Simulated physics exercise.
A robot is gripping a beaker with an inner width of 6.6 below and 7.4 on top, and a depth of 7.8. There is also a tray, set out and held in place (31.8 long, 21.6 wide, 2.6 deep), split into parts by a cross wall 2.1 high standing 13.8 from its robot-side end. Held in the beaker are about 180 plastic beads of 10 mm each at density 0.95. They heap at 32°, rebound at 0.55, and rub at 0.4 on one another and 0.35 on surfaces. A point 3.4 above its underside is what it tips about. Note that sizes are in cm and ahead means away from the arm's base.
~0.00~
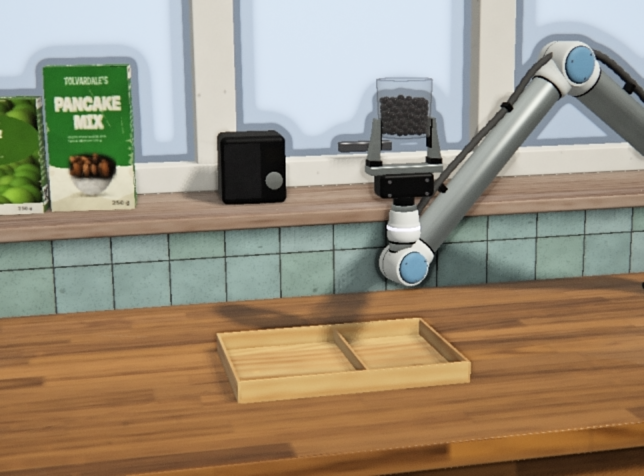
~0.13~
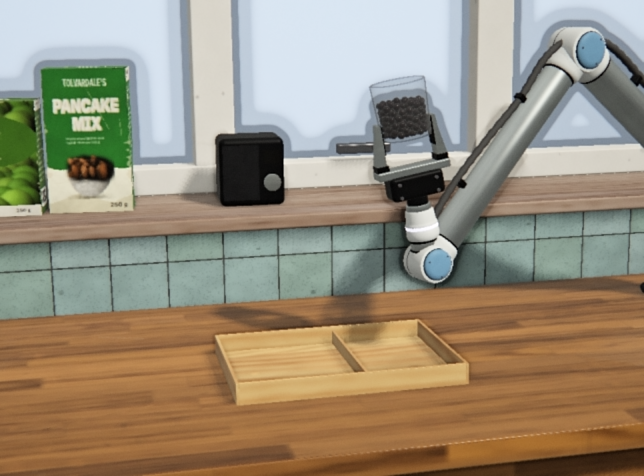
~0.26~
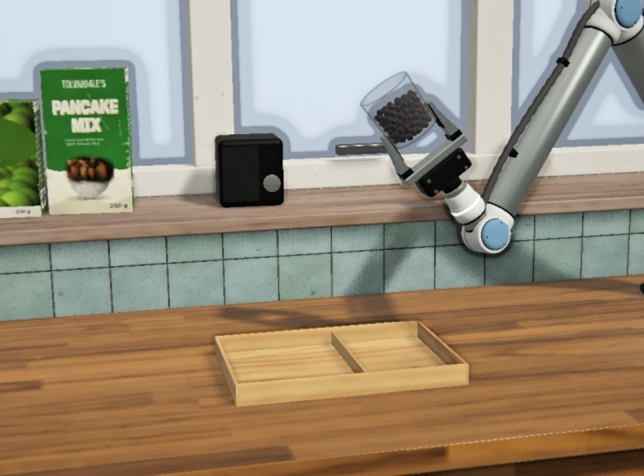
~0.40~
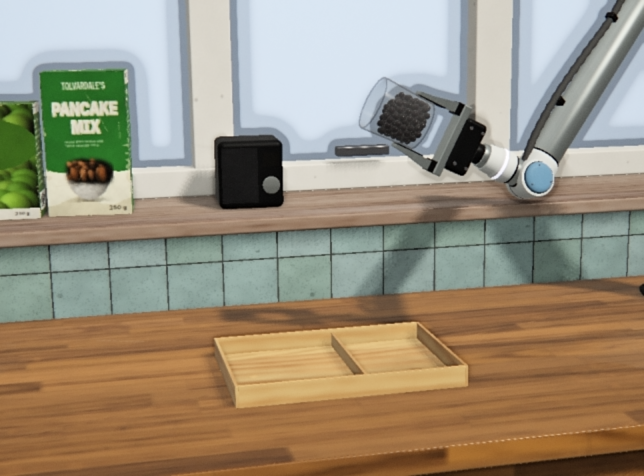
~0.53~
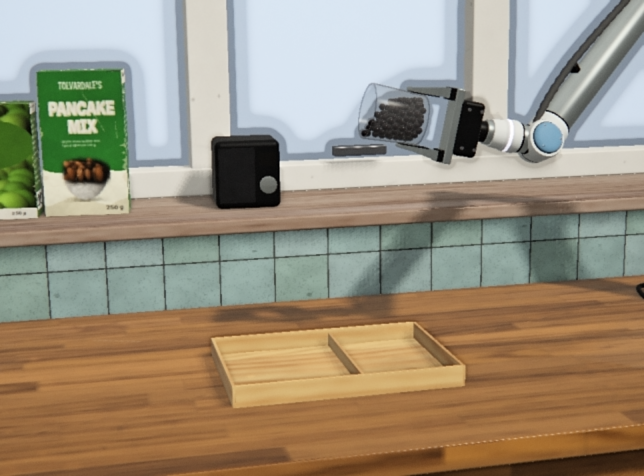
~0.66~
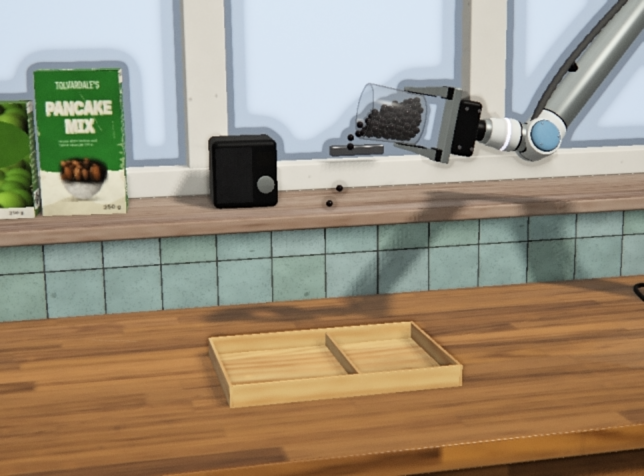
At the start, a robot arm holds a clear beaker of dark pellets upright above a divided wooden tray on a counter. The arm swings its wrist to the right and tips the beaker steadily leftward until it lies nearly on its side, and a few pellets drop from its mouth.
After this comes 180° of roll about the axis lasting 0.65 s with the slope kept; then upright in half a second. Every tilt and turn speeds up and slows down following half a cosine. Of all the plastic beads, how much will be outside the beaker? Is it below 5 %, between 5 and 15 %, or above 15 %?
It is above 15 %.
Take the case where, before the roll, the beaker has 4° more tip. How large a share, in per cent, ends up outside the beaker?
It comes to around 35 percent.
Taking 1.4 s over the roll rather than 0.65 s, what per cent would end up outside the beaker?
In that case around 30 percent.
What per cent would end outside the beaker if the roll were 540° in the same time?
Then roughly 30 per cent.
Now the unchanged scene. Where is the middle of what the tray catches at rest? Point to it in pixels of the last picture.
I'd place it near (285, 366) in the last picture.
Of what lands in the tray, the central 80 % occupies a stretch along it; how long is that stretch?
16 cm.
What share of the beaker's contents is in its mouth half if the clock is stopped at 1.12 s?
Roughly 40 percent.
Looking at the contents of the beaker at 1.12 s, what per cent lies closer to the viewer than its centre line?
65 %.
After 1.12 s, tipped 79°, highest piece 39 above the table; 163 in the beaker, 10 in the far-side part, 1 on the table or floor, 10 in flight or on a rim.
After 1.58 s, tipped 35°, highest piece 39 above the table; 135 in the beaker, 29 in the far-side part, 3 on the table or floor, 2 in the robot-side part, 15 in flight or on a rim.
After 2.01 s, upright, highest piece 39 above the table; 135 in the beaker, 39 in the far-side part, 5 in the robot-side part, 4 on the table or floor, 1 in flight or on a rim.
After 2.71 s, upright, highest piece 39 above the table; 135 in the beaker, 40 in the far-side part, 5 in the robot-side part, 4 on the table or floor.
At rest, 135 in the beaker, 40 in the far-side part, 5 in the robot-side part, 4 on the table or floor. That is 27 % outside the beaker.
